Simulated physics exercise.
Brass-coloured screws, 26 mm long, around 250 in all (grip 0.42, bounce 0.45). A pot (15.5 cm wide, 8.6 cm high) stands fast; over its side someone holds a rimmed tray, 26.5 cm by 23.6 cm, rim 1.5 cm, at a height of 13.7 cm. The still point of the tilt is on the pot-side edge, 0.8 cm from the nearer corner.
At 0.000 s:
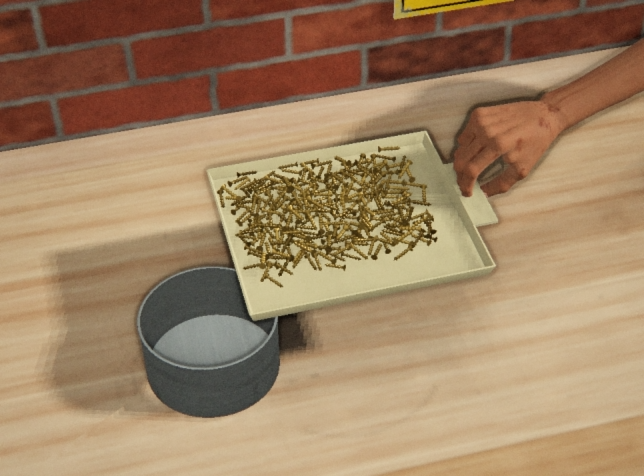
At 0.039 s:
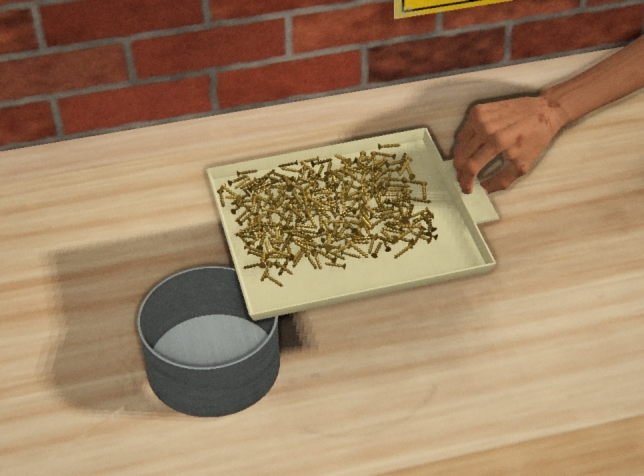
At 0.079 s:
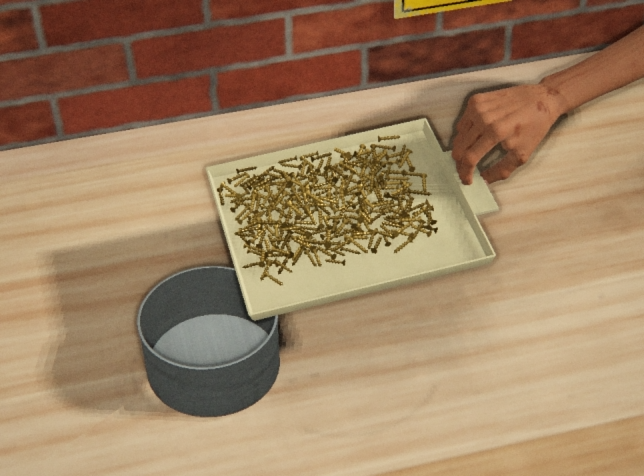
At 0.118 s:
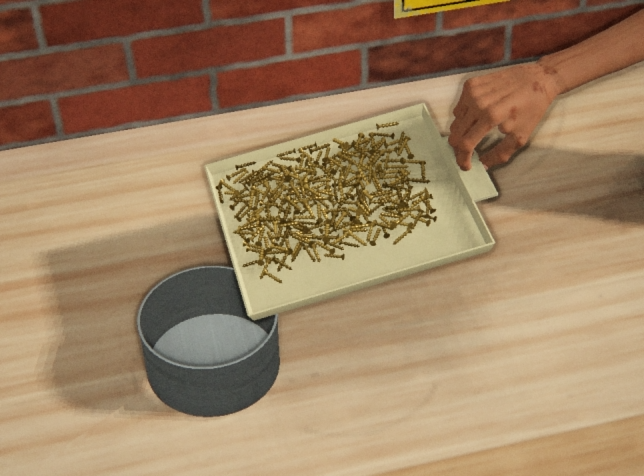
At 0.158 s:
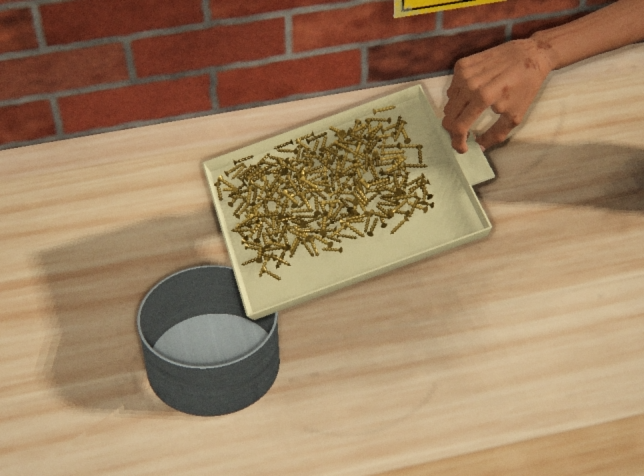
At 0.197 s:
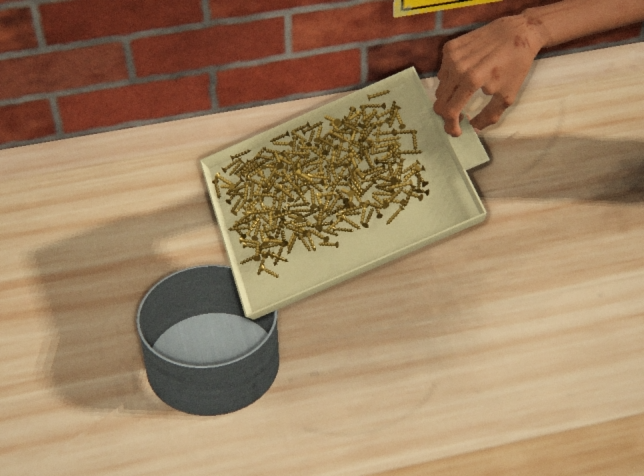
To begin with, a hand at the right holds a cream rimmed tray of brass-coloured screws almost level, its near left corner over the rim of a dark grey pot on a wooden surface. The hand then raises the right side, slightly at first and then further, tilting the tray leftward while the screws stay spread across it.
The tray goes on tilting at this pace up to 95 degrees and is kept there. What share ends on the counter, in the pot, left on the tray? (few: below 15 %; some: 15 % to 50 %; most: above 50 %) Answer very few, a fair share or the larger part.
Counter a fair share, pot the larger part, tray very few.
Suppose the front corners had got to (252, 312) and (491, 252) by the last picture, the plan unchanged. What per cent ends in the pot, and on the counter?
Pot 0, counter 100.
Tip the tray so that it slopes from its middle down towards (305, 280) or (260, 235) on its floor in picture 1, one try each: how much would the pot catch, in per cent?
Some 5 and 40 per cent.
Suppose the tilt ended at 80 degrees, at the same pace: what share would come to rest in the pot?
It would be near 60 per cent.
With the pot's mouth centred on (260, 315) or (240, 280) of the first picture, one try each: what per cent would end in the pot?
Some 10 and 10 per cent.
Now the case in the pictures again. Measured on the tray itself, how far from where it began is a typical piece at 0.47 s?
About 5 cm.
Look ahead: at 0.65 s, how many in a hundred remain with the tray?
About 35 per cent.
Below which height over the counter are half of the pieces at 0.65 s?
Roughly 14 cm.
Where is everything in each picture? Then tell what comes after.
In the first picture, tray tilt 0 degrees, front corners at (253, 311) and (490, 264); middle of the pieces at (330, 207); pot at (208, 316).
In the second picture, tray tilt 1 degrees, front corners at (253, 311) and (490, 261); middle of the pieces at (330, 205).
In the third picture, tray tilt 4 degrees, front corners at (253, 311) and (490, 253), lowest corner left front; middle of the pieces at (329, 201).
In the fourth picture, tray tilt 8 degrees, front corners at (252, 311) and (489, 241), lowest corner left front; middle of the pieces at (327, 194).
In the fifth picture, tray tilt 14 degrees, front corners at (250, 311) and (486, 226), lowest corner left front; middle of the pieces at (324, 185).
In the sixth picture, tray tilt 19 degrees, front corners at (249, 311) and (481, 212), lowest corner left front; middle of the pieces at (320, 177); pot at (207, 314). The tray's pace is about 140 degrees a second.
Then, at 0.47 s, tilt 57 degrees; the tray holds 100 %, the pot 0 %.
After 0.65 s, tilt 82 degrees; the tray holds 35 %, the pot 20 %.
After 0.95 s, tilt 95 degrees; the tray holds 0 %, the pot 65 %.
In the end, at 1.8 s, counter 35 %, pot 65 %, tray 0 %.
